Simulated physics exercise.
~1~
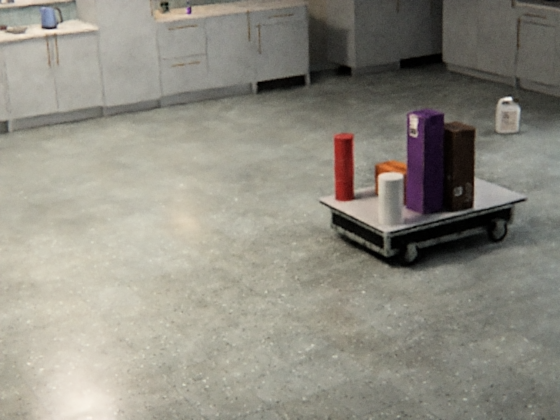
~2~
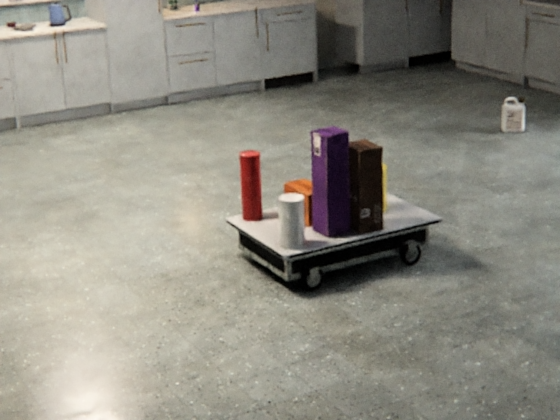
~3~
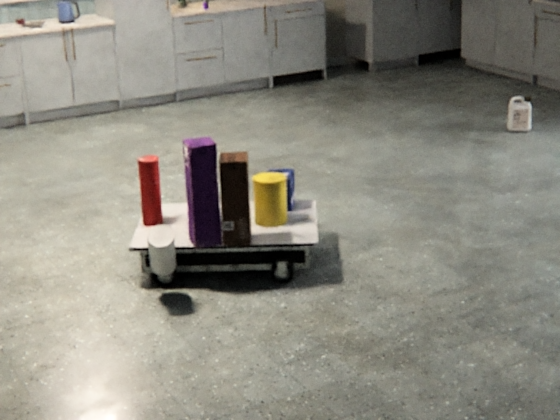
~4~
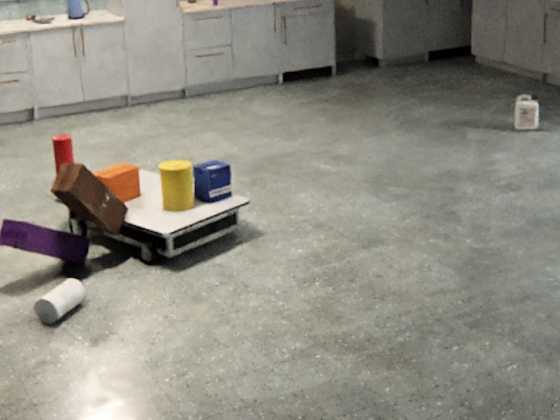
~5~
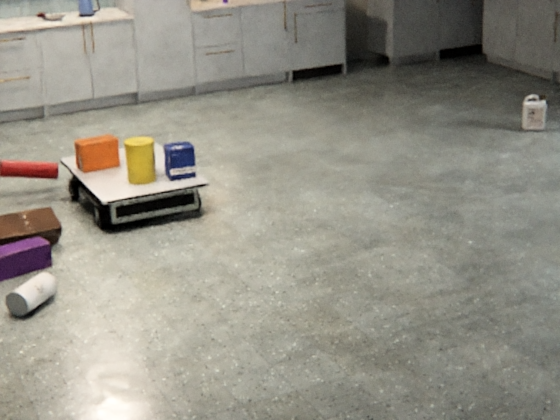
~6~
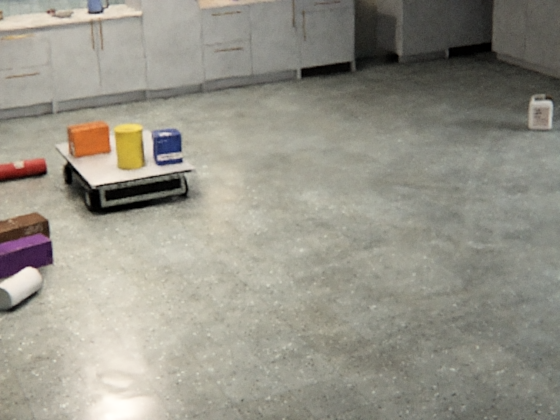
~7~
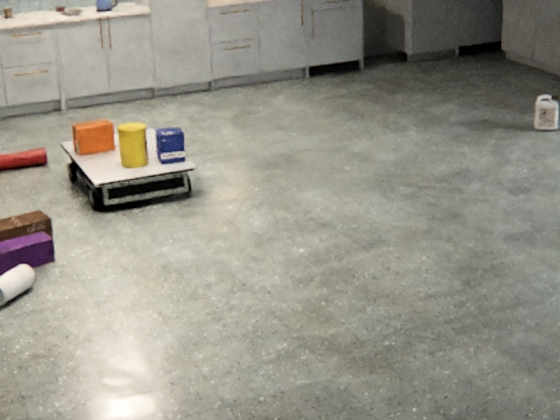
A low wheeled cart rolls leftward across a speckled grey floor in front of pale cabinets, carrying upright boxes, canisters and a yellow pail. As it starts to swing round, the white canister tips off the near edge. The cart keeps turning and moves away toward the cabinets, while the purple box and the brown box topple off its side to the floor. The red canister goes over too and ends up lying beyond the cart's left side. Finally the cart stands still with the orange parcel, yellow pail and blue parcel upright on top, the four fallen things lying at the left.
